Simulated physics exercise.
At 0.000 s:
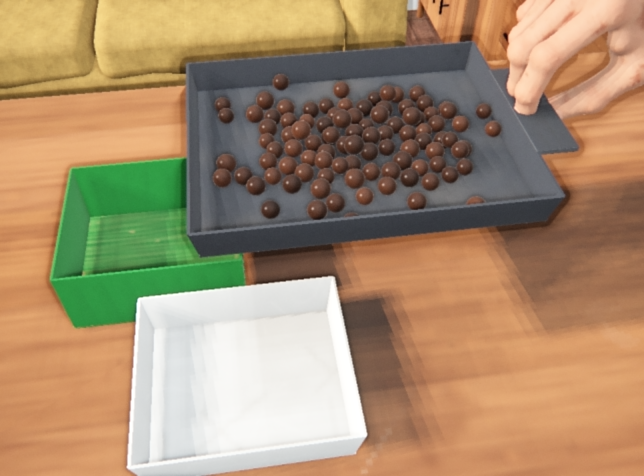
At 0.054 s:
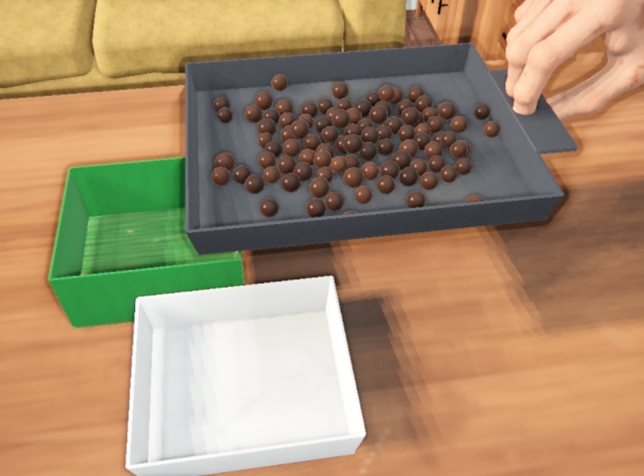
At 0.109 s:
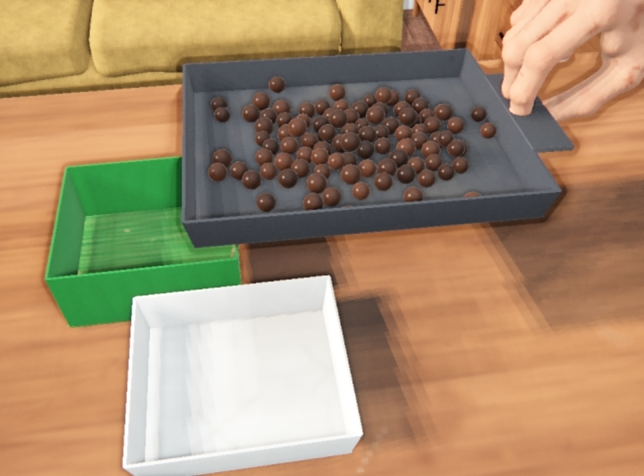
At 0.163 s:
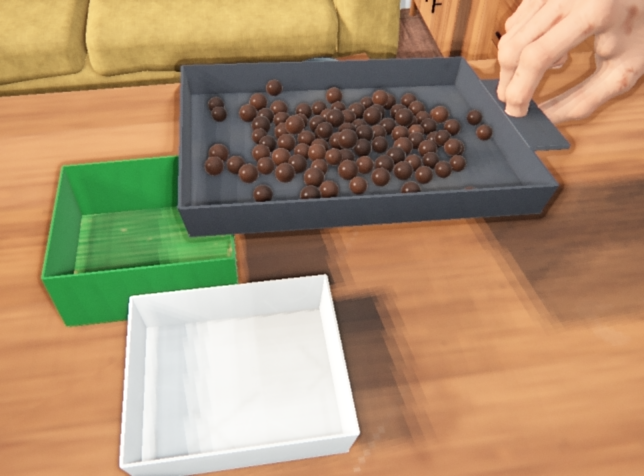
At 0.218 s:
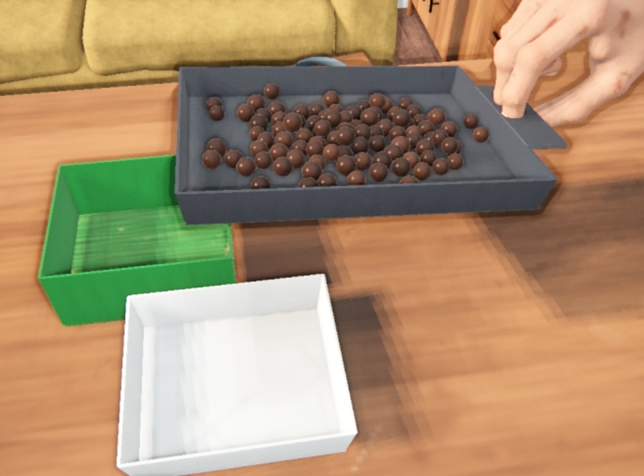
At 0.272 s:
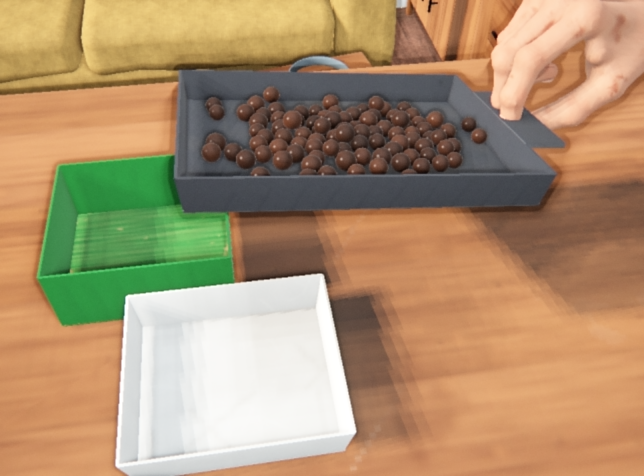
A hand held a dark tray of brown chocolate balls above a wooden table with a green tin and a white tin, then tilted it slightly while the balls stayed bunched in the middle.
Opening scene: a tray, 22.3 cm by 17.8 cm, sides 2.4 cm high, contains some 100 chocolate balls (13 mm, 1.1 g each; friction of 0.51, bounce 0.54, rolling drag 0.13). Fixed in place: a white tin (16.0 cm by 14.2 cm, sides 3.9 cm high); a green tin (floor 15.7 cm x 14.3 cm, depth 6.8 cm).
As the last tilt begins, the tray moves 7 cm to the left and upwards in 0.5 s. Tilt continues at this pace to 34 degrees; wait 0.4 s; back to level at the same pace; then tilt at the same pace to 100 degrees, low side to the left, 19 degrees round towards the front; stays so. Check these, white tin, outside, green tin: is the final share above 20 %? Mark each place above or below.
Marks: White tin above, outside below, green tin above.
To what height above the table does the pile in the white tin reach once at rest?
Height at rest: Approx. 2.0 cm.
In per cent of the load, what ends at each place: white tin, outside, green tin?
Shares: White tin = 60, outside = 5, green tin = 30.
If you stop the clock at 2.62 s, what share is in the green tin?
Some 0 per cent.
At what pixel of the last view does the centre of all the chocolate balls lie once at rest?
Around (203, 339).
After 1.18 s, tilt 26 degrees; tray 100 %; middle of all pieces on or above the table near (364, 124).
After 1.93 s, tilt 19 degrees; tray 100 %; middle of all pieces on or above the table near (308, 61).
Then, at 2.62 s, tilt 68 degrees; tray 100 %; middle of all pieces on or above the table near (226, 172).
After 3.29 s, tilt 100 degrees; tray 25 %, green tin 25 %, white tin 30 %, in the air 20 %; middle of all pieces on or above the table near (231, 254).
At rest (4.1 s), tray 0 %, green tin 30 %, outside 5 %, white tin 60 %.
